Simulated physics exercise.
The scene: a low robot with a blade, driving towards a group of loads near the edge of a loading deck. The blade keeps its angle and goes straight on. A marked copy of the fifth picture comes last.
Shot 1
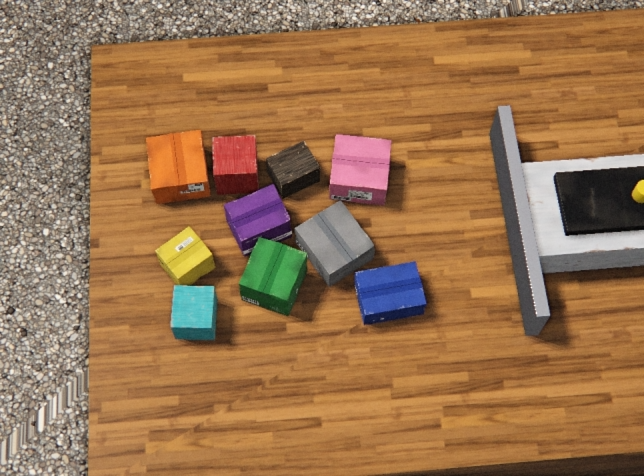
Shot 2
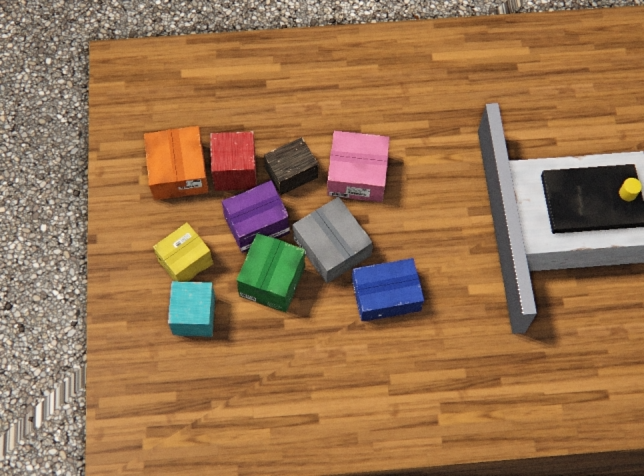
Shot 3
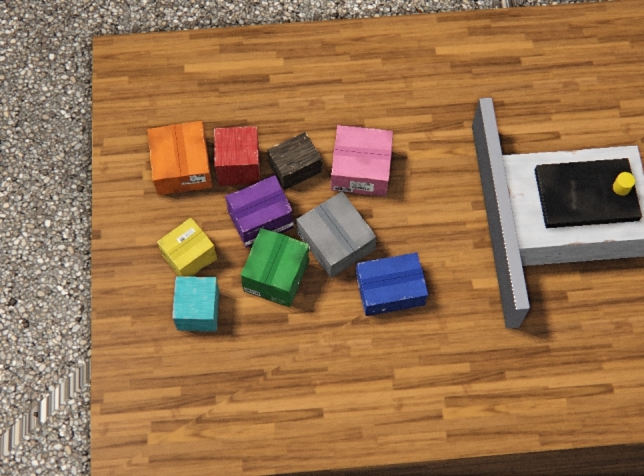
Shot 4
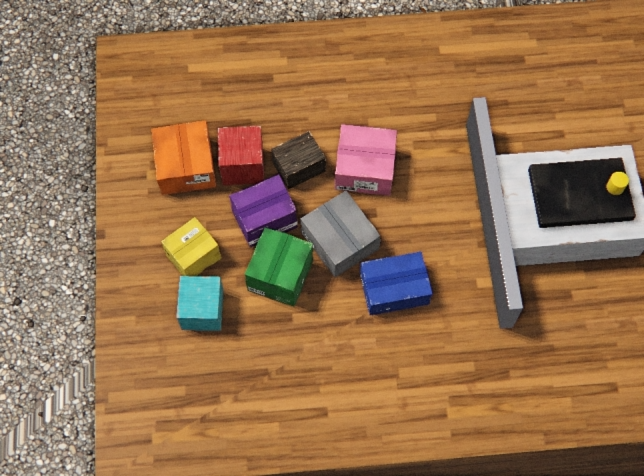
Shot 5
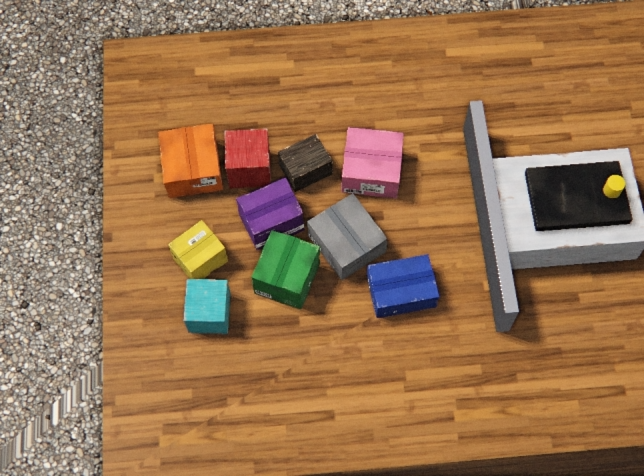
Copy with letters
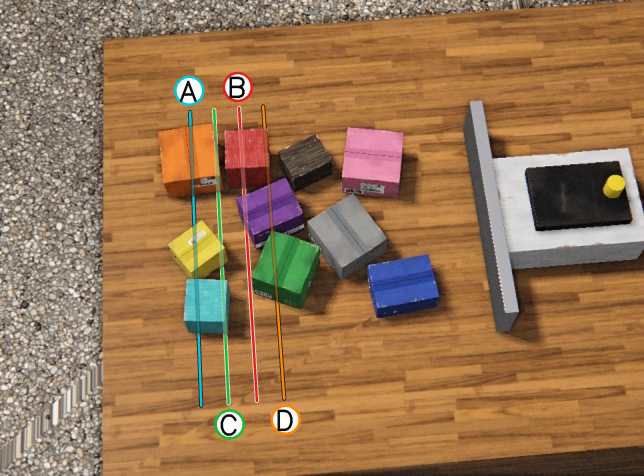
A low robot with a grey blade moves slowly left towards the still, colourful boxes.
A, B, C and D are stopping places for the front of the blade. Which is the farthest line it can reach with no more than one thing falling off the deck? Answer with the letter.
B is the last line within the limit.
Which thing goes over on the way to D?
It is the orange parcel.
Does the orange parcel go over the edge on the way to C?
By then, yes.
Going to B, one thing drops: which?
The orange parcel goes over.
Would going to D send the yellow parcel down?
No.
On the marked copy, A at (195, 249); B at (247, 245); C at (221, 247); D at (273, 243).
Taking B. A third of the way, robot (484, 202); blue box (372, 294); pink parcel (360, 166).
Two thirds of the way, robot (395, 209); orange parcel (135, 164); turquoise crate (181, 309).
When it is over, robot (329, 215); orange parcel over the edge; turquoise crate (114, 315); one fallen.
As for the rest, A drops four; C drops four; D is within the limit but short.
